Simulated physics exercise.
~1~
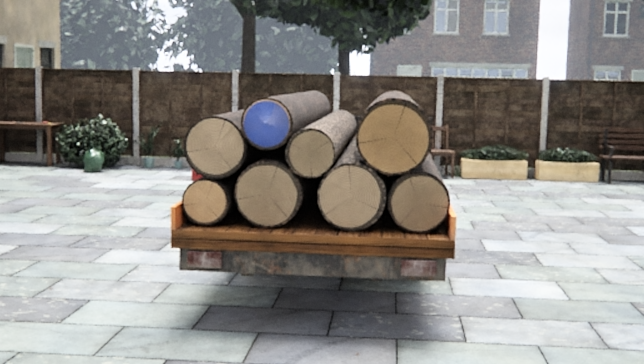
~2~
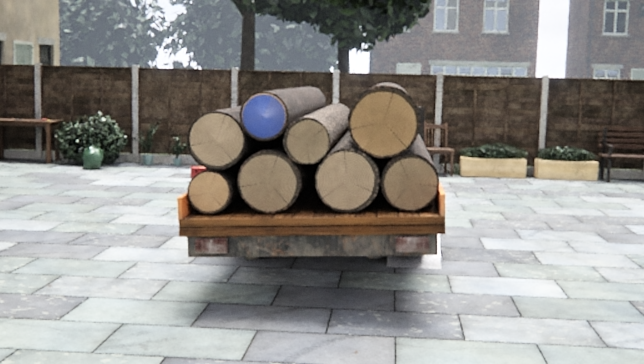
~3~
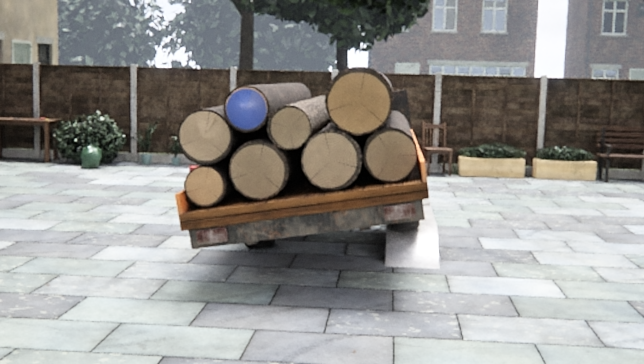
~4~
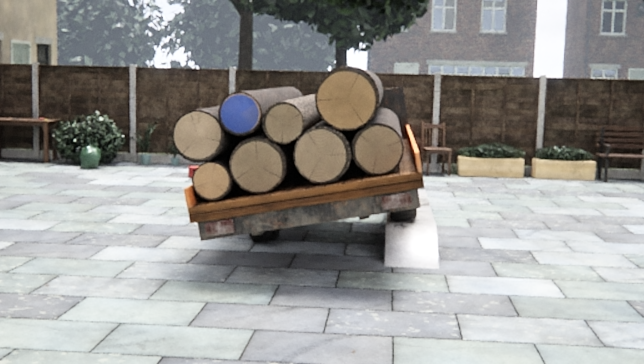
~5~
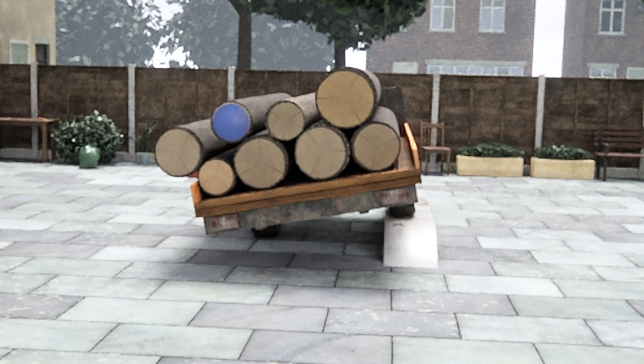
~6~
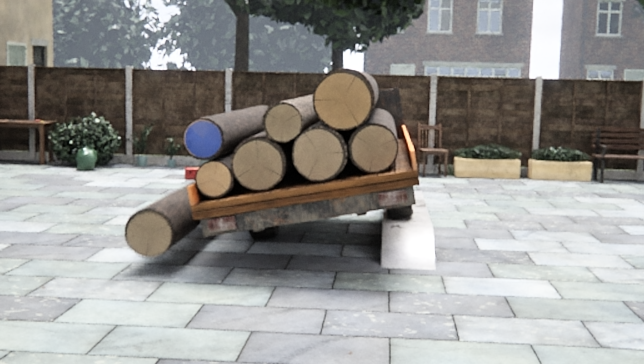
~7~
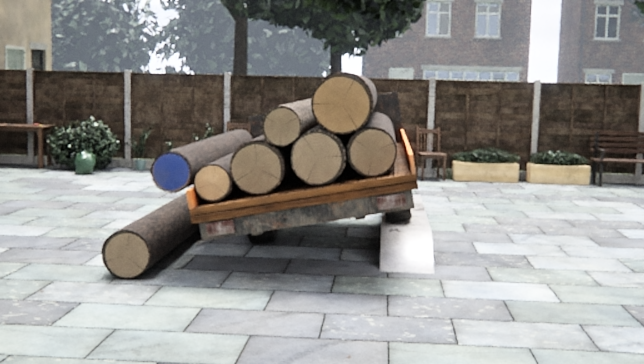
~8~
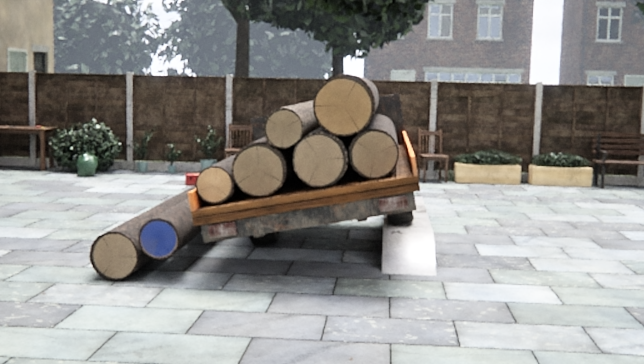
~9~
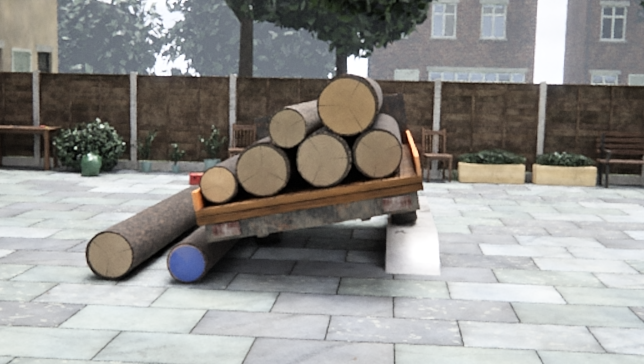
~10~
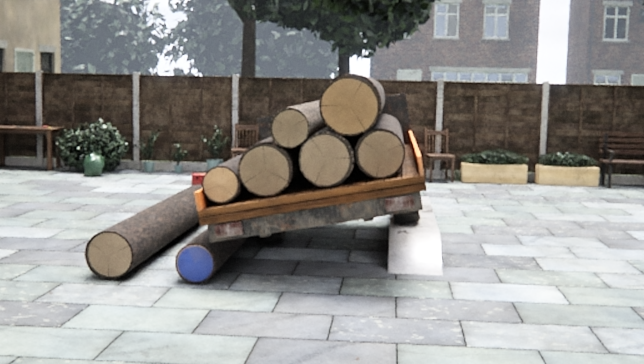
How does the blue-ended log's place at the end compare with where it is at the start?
At the start it sits on top of other logs on the trailer. At the end it lies lower and further left, on the paving beside the trailer.
